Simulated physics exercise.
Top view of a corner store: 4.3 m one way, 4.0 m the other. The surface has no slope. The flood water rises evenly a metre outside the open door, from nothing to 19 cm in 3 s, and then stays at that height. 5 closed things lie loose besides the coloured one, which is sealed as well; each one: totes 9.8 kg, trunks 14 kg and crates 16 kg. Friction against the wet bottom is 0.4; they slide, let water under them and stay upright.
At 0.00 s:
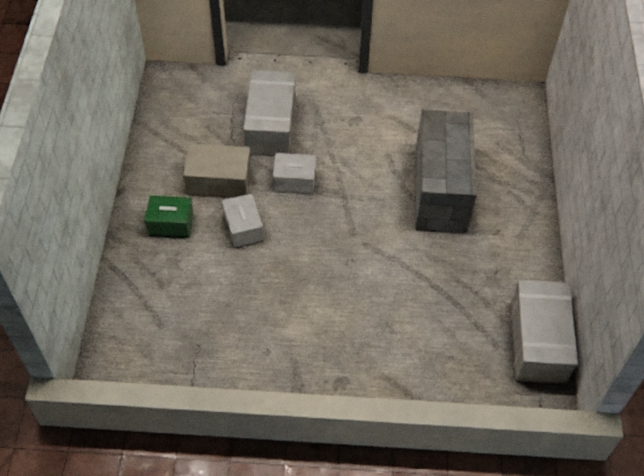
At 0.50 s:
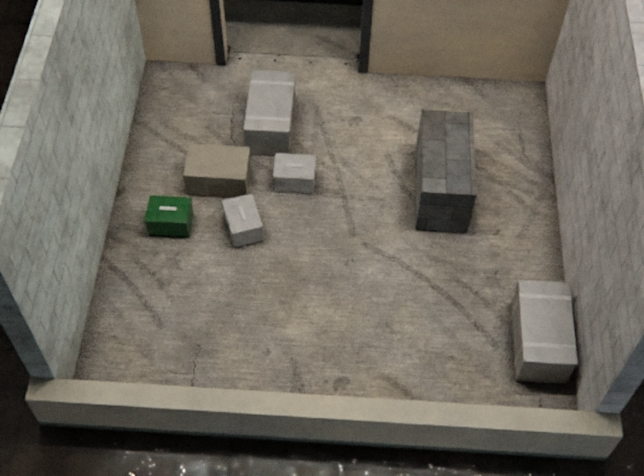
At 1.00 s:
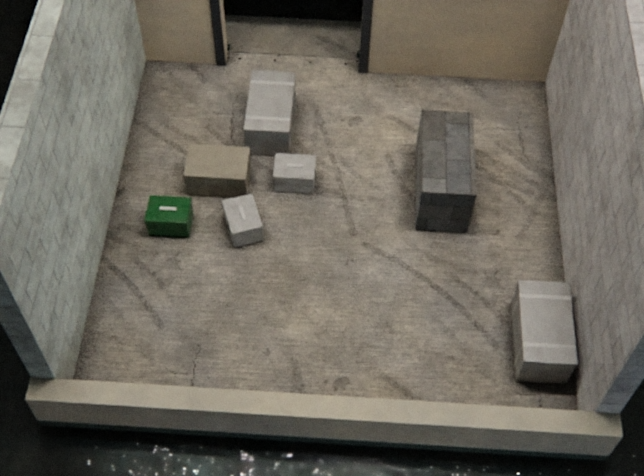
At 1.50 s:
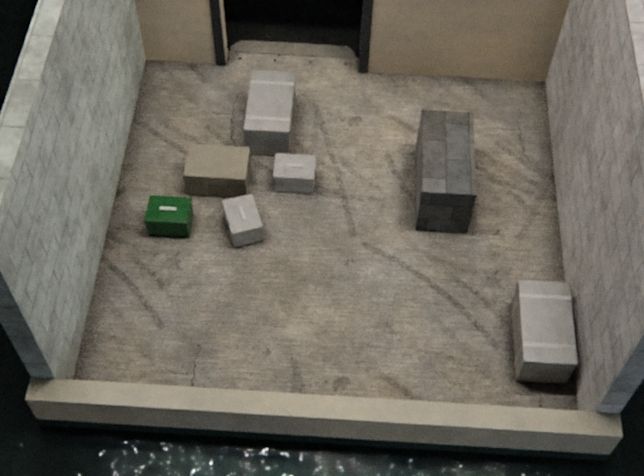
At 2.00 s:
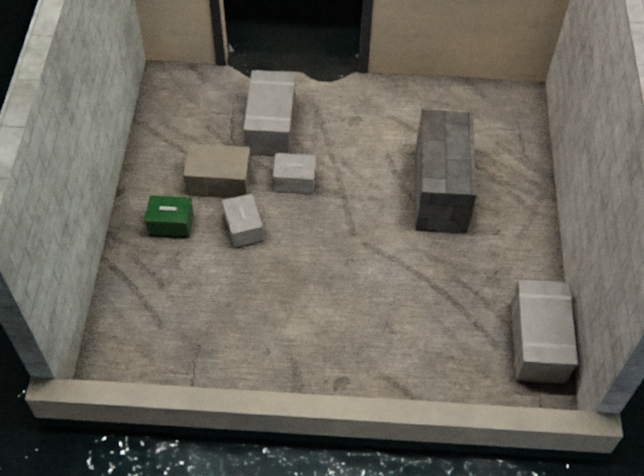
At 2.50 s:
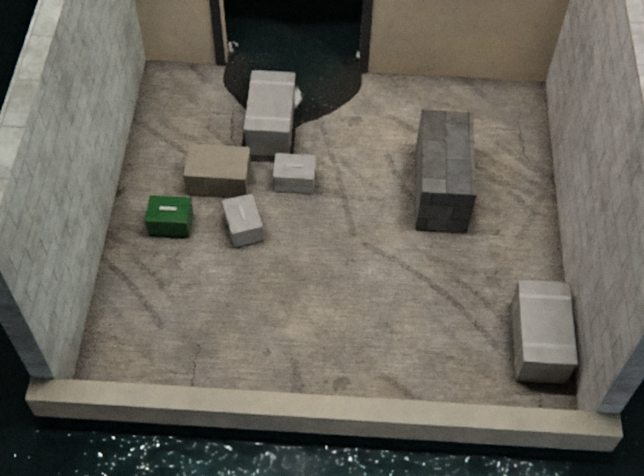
Dark water rises outside and spreads through the open doorway while the boxes stay still.
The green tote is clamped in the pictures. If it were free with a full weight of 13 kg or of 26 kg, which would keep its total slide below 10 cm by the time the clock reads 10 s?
Only the higher weight.
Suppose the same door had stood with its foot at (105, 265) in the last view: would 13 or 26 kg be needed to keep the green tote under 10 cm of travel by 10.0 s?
The answer is that only the greater mass suffices.
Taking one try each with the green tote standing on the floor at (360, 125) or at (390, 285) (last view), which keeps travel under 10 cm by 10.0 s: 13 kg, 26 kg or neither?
Log: Try 1 the heavier pick is required; try 2 the heavier pick is required.
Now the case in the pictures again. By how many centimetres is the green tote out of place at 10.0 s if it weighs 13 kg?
I'd put it at roughly 80 cm.
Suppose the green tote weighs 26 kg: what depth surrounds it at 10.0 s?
Something like 10 centimetres.
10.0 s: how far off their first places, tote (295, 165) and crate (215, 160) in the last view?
Net displacement, in order: 250 cm; 140 cm.
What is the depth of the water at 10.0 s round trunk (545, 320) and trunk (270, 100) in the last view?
Depths: Near 5 cm, then near 13 cm.
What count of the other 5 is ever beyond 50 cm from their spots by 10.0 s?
The total is 5.
After 3.5 s the green tote would be 0 cm from its start with 13 kg and 0 cm from its start with 26 kg; 0 cm of water round it then.
After 4.5 s the green tote would be 1 cm from its start with 13 kg and 0 cm from its start with 26 kg; 0 cm of water round it then.
After 7.0 s the green tote would be 41 cm from its start with 13 kg and 0 cm from its start with 26 kg; 6 cm of water round it then.
After 10.0 s the green tote would be 87 cm from its start with 13 kg and 0 cm from its start with 26 kg; 10 cm of water round it then.
